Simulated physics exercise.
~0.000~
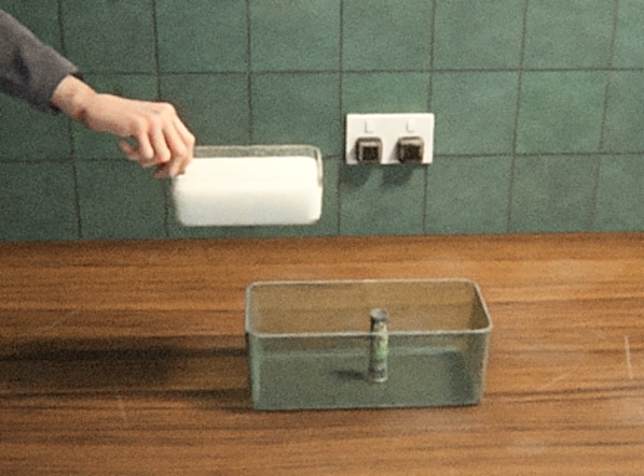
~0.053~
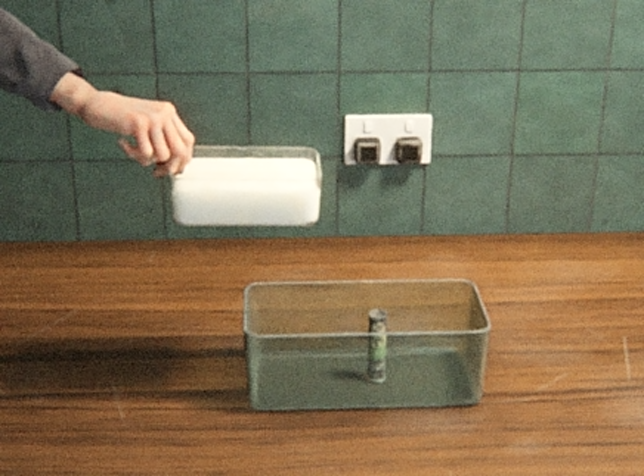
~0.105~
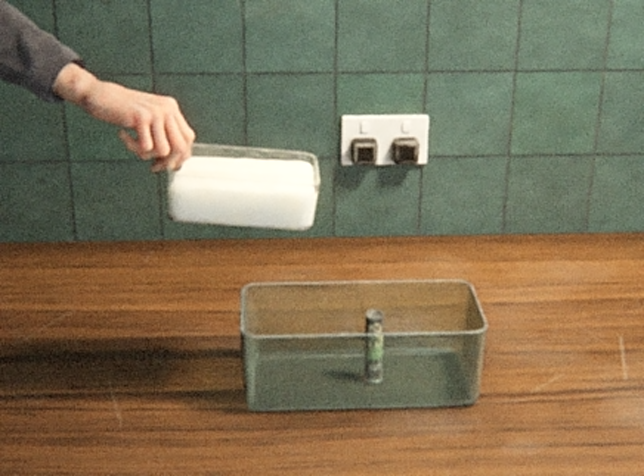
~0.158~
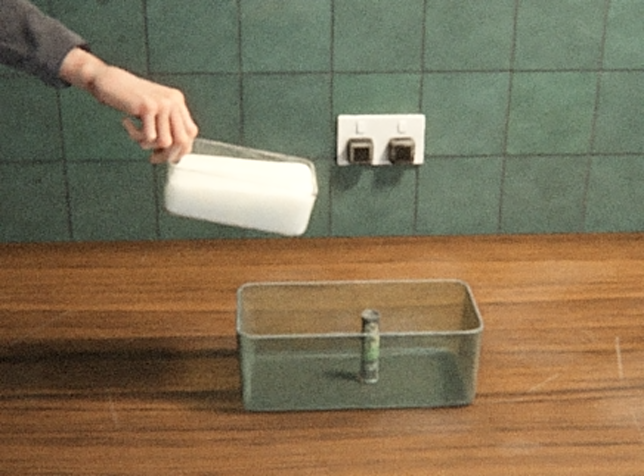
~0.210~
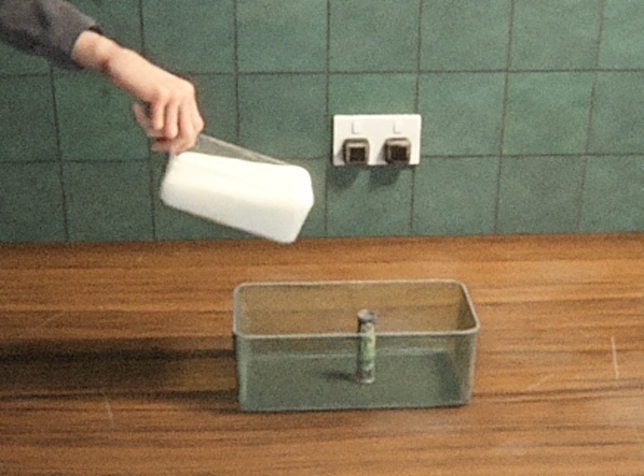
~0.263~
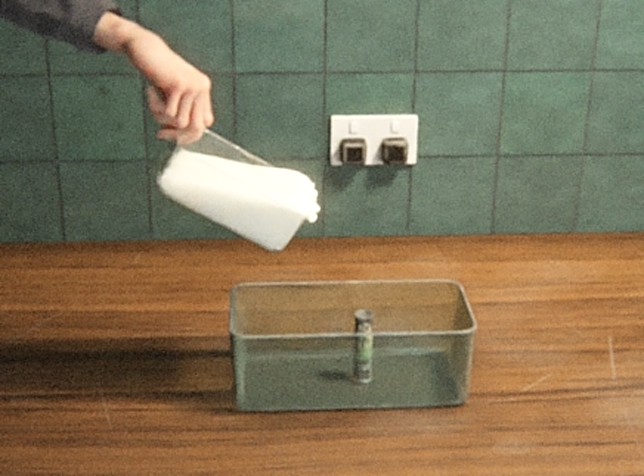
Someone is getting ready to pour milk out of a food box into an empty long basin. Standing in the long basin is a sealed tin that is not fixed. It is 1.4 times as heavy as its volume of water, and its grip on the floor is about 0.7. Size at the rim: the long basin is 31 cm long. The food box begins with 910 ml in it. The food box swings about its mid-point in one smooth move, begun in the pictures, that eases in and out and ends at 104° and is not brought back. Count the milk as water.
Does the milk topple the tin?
It tilts over.
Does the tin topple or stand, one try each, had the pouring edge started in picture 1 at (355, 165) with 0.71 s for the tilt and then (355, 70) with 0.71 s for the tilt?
Try 1: Still standing; try 2: Still standing.
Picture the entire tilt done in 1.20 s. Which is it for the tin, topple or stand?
The tin stays balanced.
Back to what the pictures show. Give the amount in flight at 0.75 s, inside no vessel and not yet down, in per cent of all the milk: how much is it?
About 3 percent.
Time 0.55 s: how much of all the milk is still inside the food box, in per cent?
Near 9 in a hundred.
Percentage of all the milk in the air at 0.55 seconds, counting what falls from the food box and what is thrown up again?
Share: Roughly 52 per cent.
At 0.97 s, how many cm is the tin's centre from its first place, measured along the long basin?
Around 6 cm.
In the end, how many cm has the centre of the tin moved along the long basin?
Shift of tin centre: Approx. 7.0 cm.
Then, 0.55 s in, the tilt is 91° and 9 per cent is still to pour; the tin stands where it began.
Then, 0.75 s in, the tilt is 104° and 1 per cent is still to pour; the tin leans 10°.
Then, 0.97 s in, the tilt is 104° and 0 per cent is still to pour; the tin lies on its side.
Then, 1.21 s in, the tilt is 104° and 0 per cent is still to pour; the tin lies on its side.
Finally, the tin lies on its side.
